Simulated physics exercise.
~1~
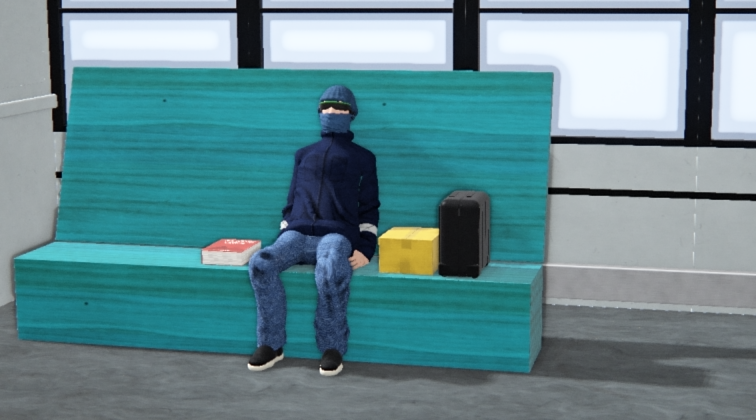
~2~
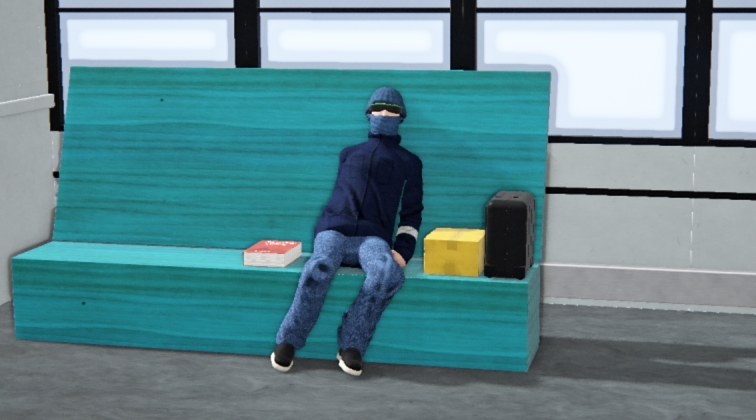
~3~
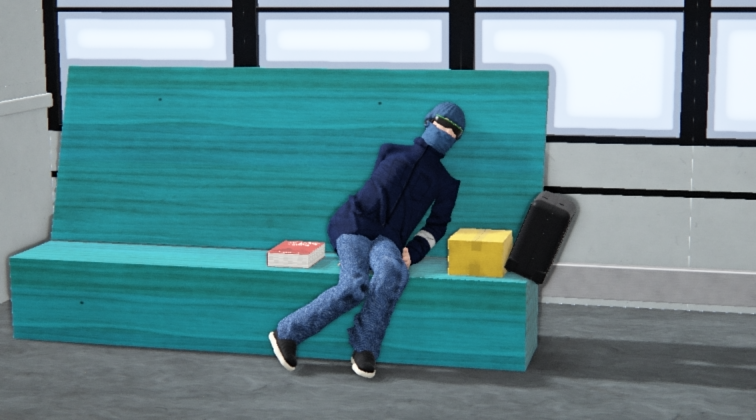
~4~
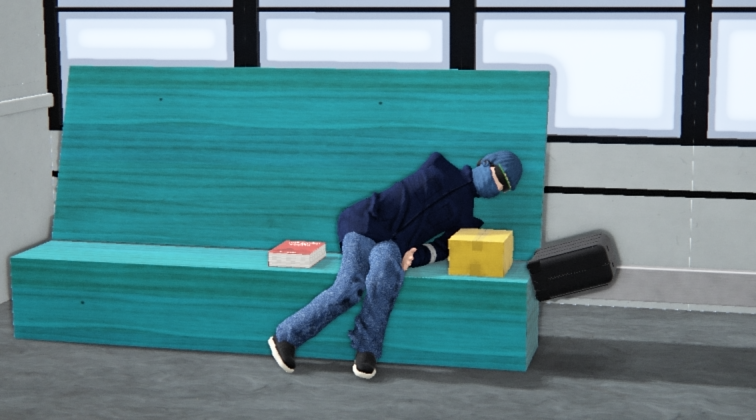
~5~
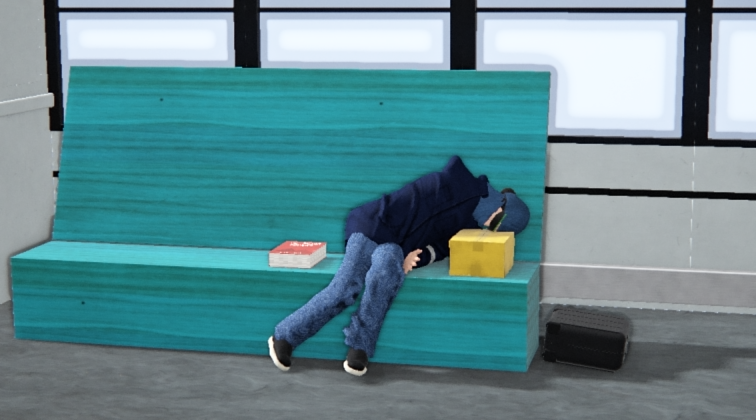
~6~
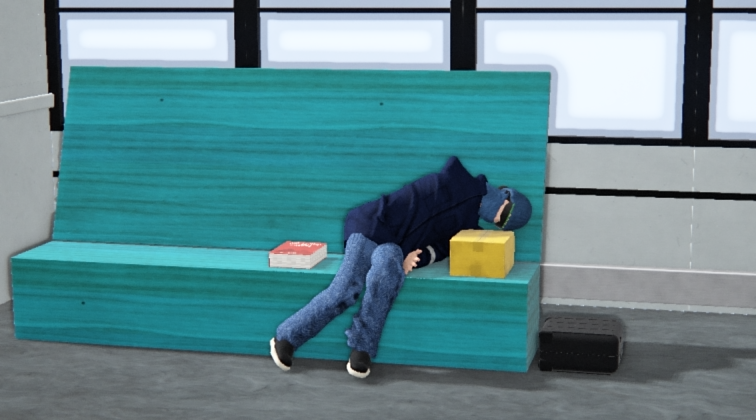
A bundled-up sleeper on a teal bench slid right along with a red-and-white book, a yellow box and a black case, then slumped sideways behind the box as the case tipped off the end onto the floor, while everything else stayed on.
